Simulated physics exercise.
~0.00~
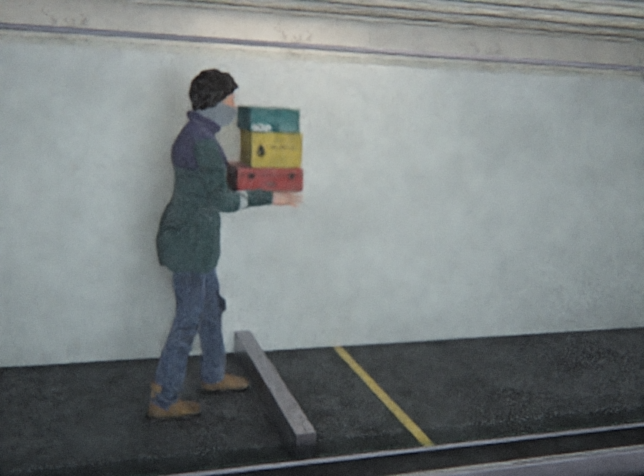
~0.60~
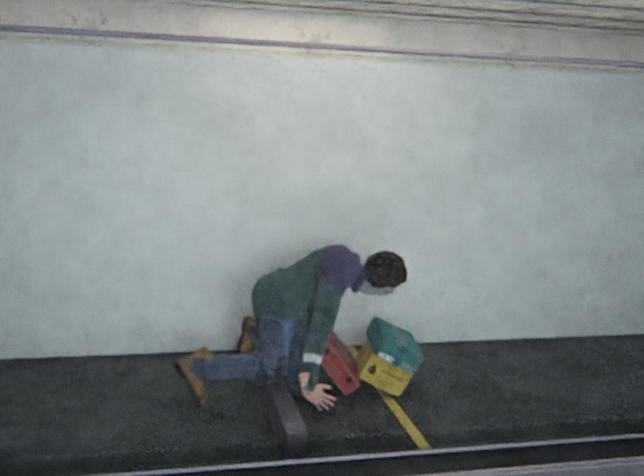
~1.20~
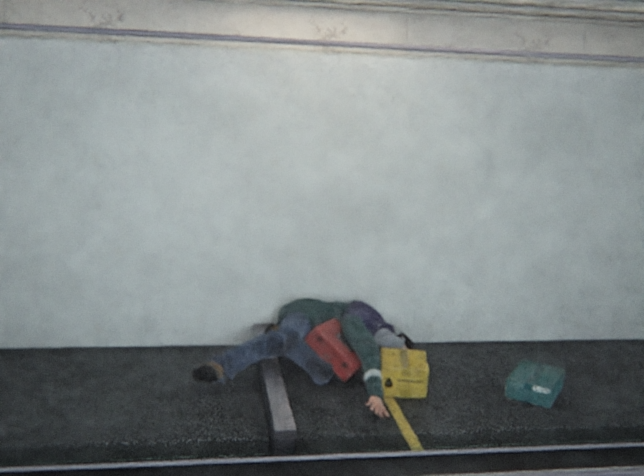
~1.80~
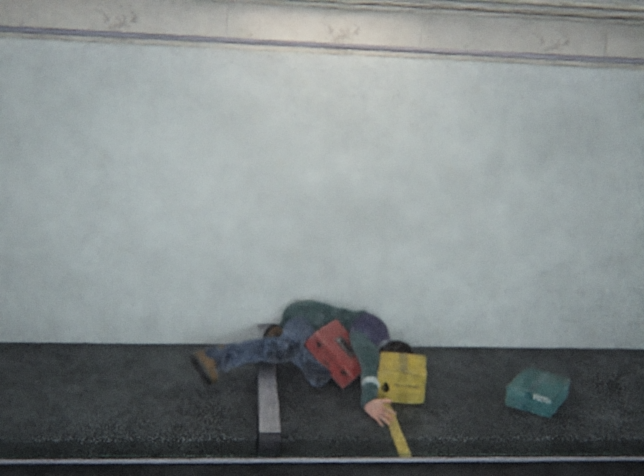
In a metro car, a passenger holding three stacked boxes pitched forward over a floor rail and crumpled to the floor, the red toolbox stopping short of the yellow line while the yellow carton, the teal carton and the passenger's head ended past it.
